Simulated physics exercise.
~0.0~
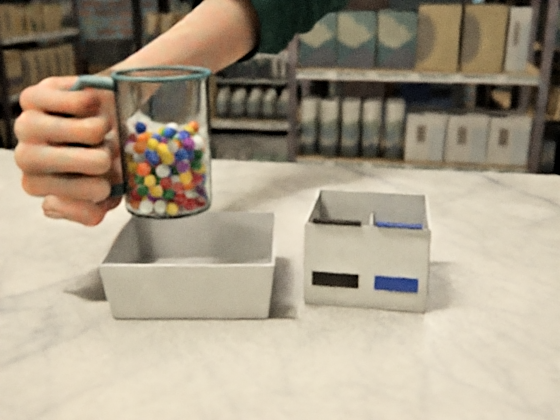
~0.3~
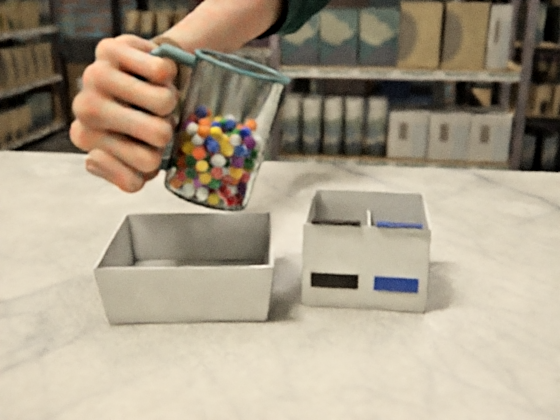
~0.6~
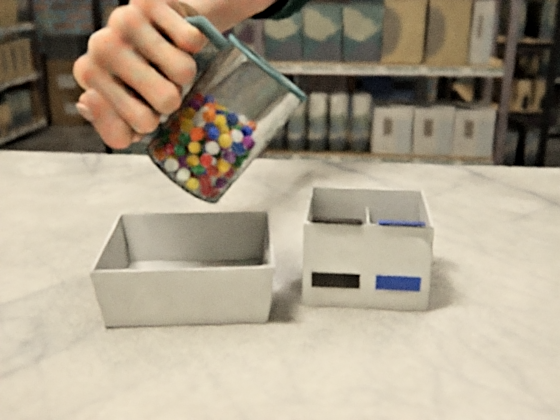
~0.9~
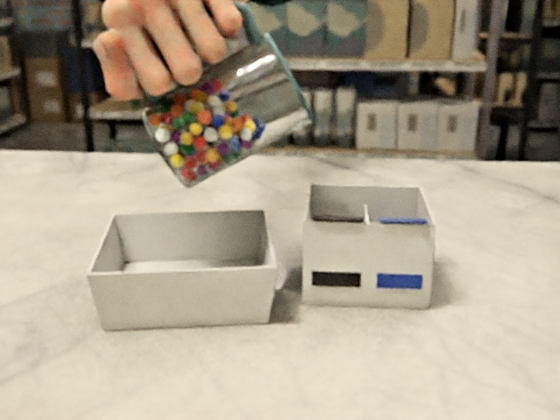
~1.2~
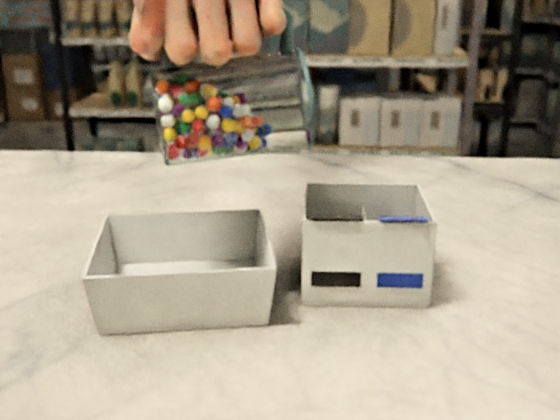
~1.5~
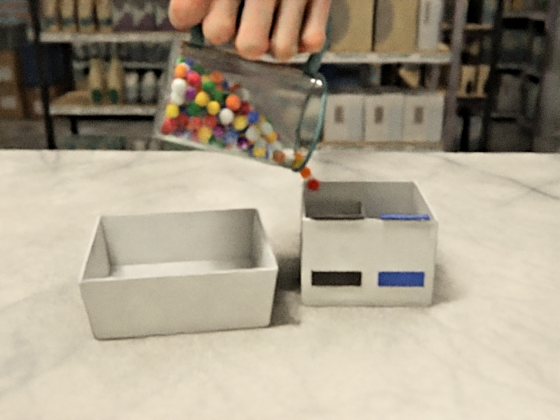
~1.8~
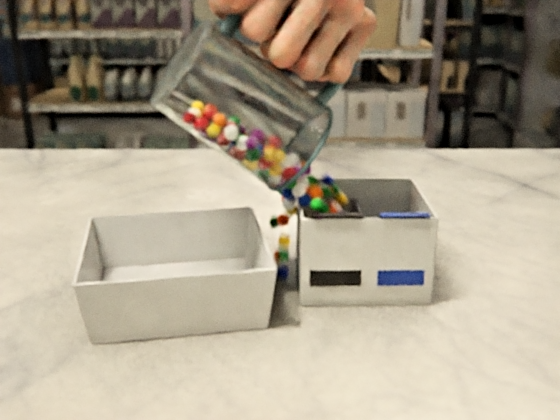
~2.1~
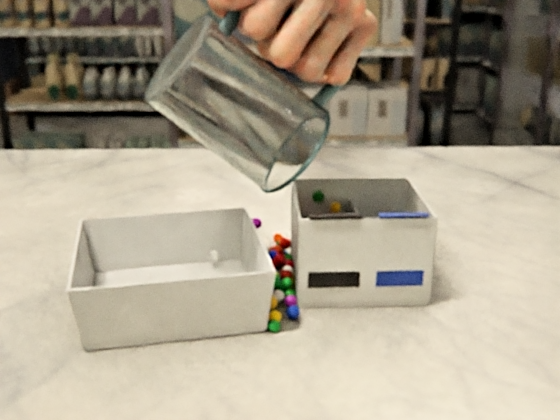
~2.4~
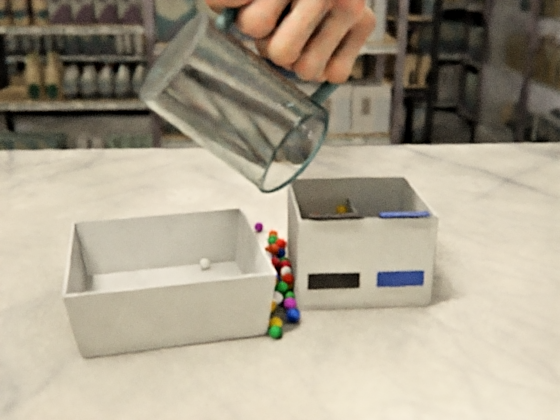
On a pale marble tabletop, with stocked shelves blurred behind, a hand holds a clear cup of multicoloured beads above a white tin and a smaller tin with black and blue labelled sections. The hand tips the cup to the right, and the beads slide toward its rim. The first few drop near the divided tin, then the rest pour out quickly. Some land in the black section, while others tumble into the gap between the tins. The hand holds the emptied cup tilted downward, with beads piled in the gap and one pale bead in the white tin.
